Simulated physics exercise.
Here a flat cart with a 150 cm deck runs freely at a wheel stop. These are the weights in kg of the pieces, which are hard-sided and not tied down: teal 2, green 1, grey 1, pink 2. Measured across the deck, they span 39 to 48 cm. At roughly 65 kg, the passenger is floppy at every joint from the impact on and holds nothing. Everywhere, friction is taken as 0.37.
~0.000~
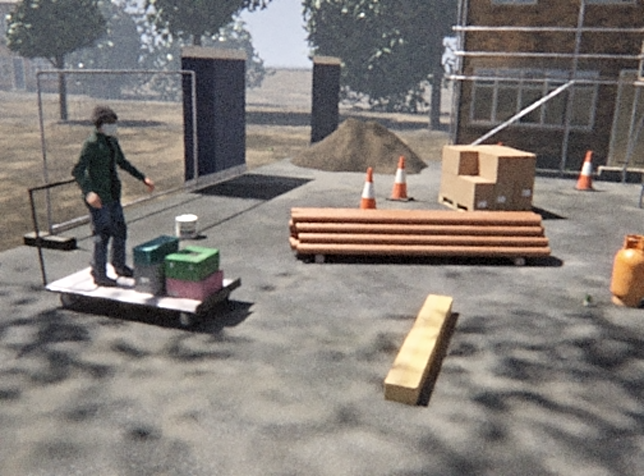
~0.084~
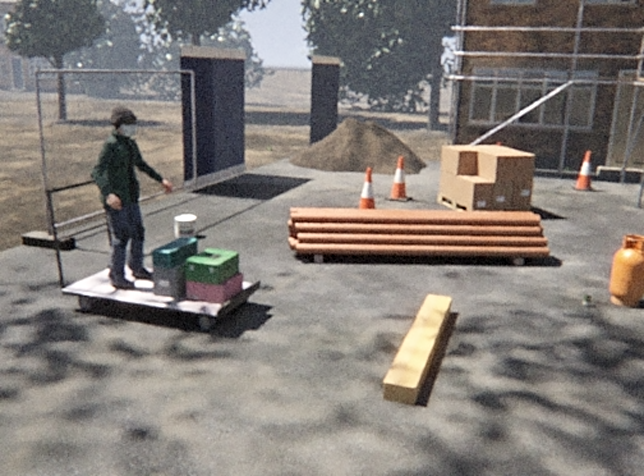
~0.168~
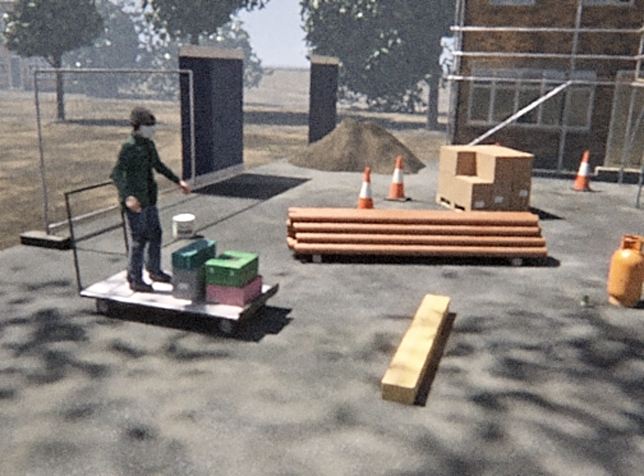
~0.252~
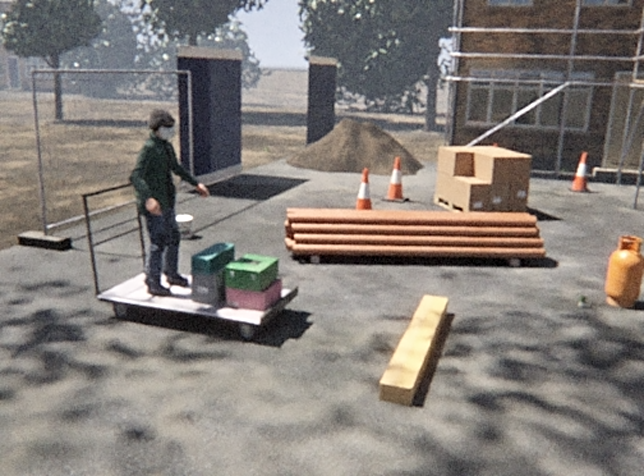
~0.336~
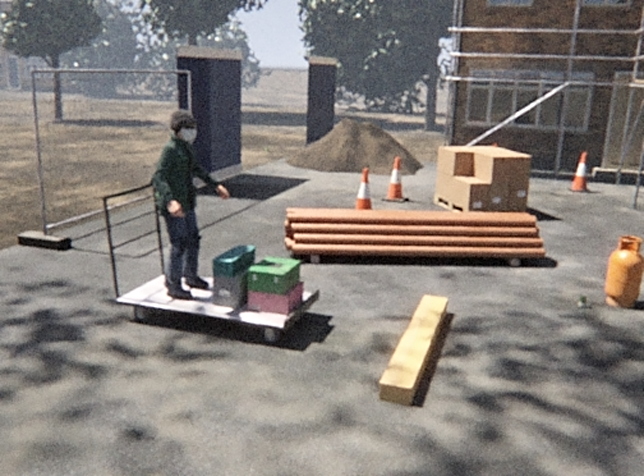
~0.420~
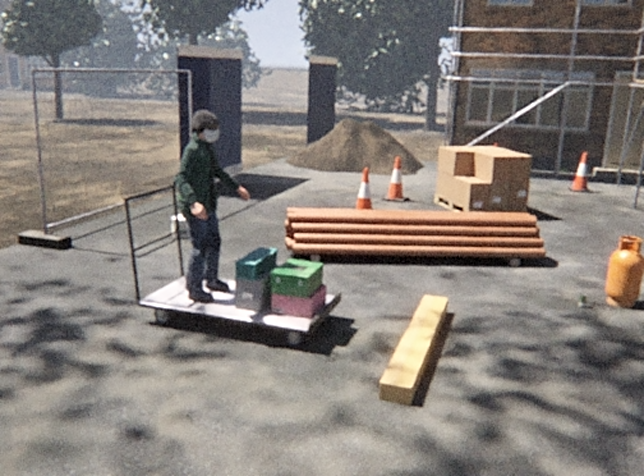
To begin with, a masked person in a dark green top stands on a flat cart at the left, one arm held out over teal, green and pink containers. The cart then rolls steadily right and slightly nearer, past a white bucket and stacked pipes, toward a yellow beam, rider still upright.
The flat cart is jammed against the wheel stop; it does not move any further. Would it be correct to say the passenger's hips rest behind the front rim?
No, they rest past the front rim.
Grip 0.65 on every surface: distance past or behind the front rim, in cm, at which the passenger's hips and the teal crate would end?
With that change the hips settle 30 past, while teal settles 60 past.
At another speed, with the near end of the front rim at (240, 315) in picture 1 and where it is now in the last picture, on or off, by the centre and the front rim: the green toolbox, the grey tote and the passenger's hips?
In that case the green one is lost, the grey one kept, and the hips kept.
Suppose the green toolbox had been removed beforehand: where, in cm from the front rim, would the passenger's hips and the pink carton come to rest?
In that case the hips would go 50 cm past the front rim while pink stays 20 cm short of it.
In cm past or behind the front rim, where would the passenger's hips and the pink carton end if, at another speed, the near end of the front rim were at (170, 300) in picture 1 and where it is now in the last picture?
Hips 70 past, pink 20 behind.
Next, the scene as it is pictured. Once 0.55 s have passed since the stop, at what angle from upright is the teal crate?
It leans roughly 10° away from upright.
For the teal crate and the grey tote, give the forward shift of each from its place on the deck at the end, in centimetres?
Teal 150 cm forward, grey -5 cm forward.
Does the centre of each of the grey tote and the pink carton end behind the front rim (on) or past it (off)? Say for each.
Result - grey: Stays; pink: Stays.
Impact comes at 0.73 s.
After 0.98 s the passenger's hips are 65 cm behind the rim, near (342, 232) in the last picture's view.
After 1.28 s the passenger's hips are 21 cm behind the rim, near (395, 269) in the last picture's view.
After 1.73 s the passenger's hips are 49 cm past the rim, near (483, 332) in the last picture's view.
At rest, 4.6 s, past the rim, teal crate, green toolbox and the passenger's hips; behind it, grey tote and pink carton.
